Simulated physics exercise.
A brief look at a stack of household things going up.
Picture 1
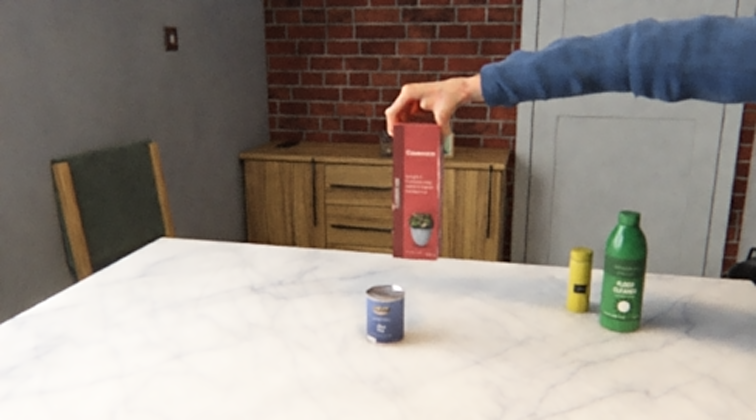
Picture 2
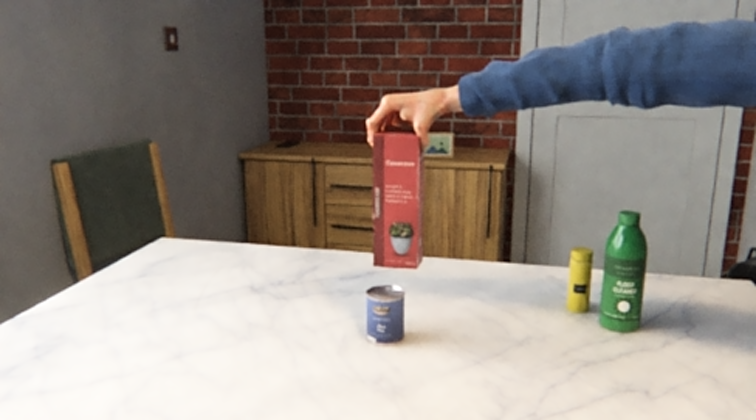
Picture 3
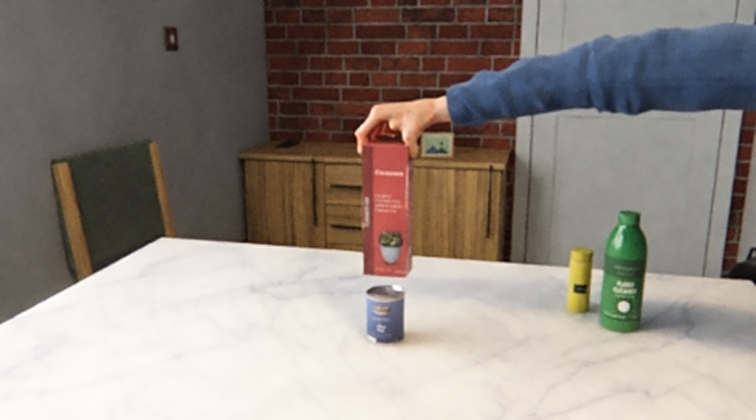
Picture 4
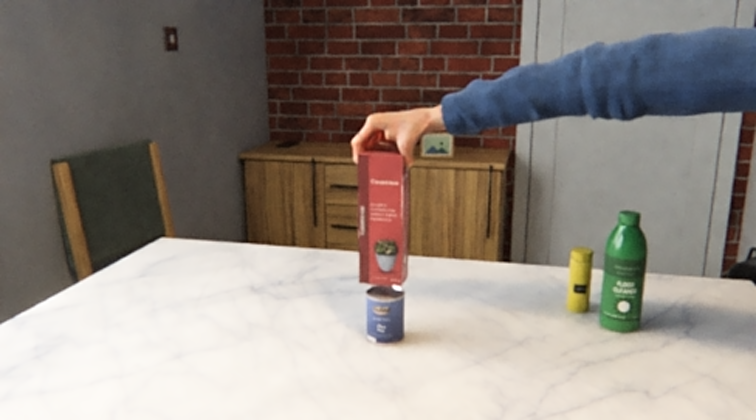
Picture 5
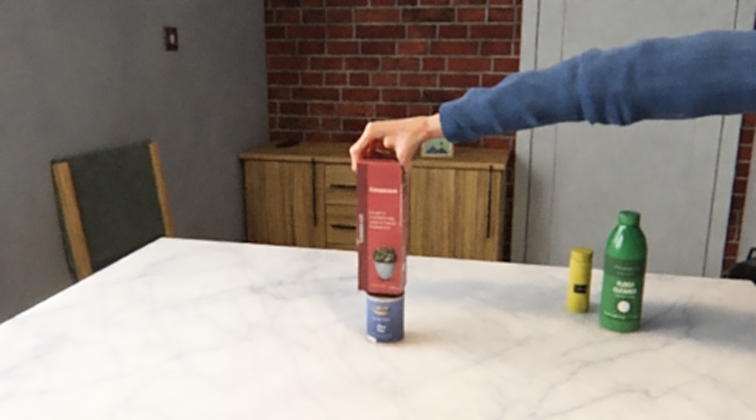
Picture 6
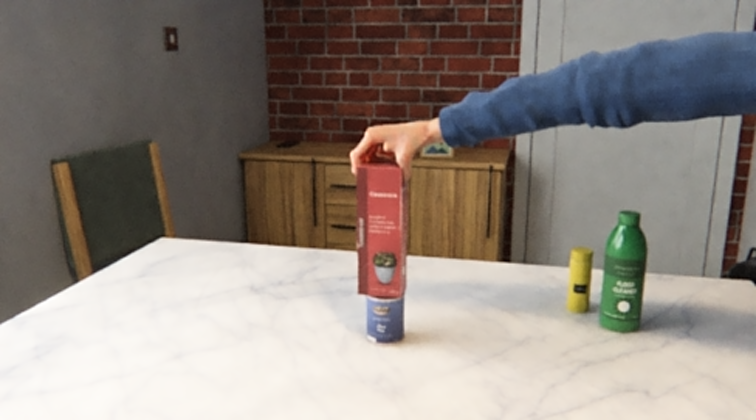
A hand in a blue sleeve moved a tall red carton left and down onto a small blue tin on a marble table, keeping hold of it, while a yellow shaker and green bottle stood still.
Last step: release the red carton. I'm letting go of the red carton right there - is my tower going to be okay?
Yes. I reckon it sits tight.
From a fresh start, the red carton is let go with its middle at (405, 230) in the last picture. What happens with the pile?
Stands firm.
Then, 0.20 s later than the last frame, all is still.
Then, 0.60 s later than the last frame, red carton resting near (383, 230).
When it is over, all 4 as before. End places, in pixels of the last picture, red carton near (383, 230). The pile stays up.
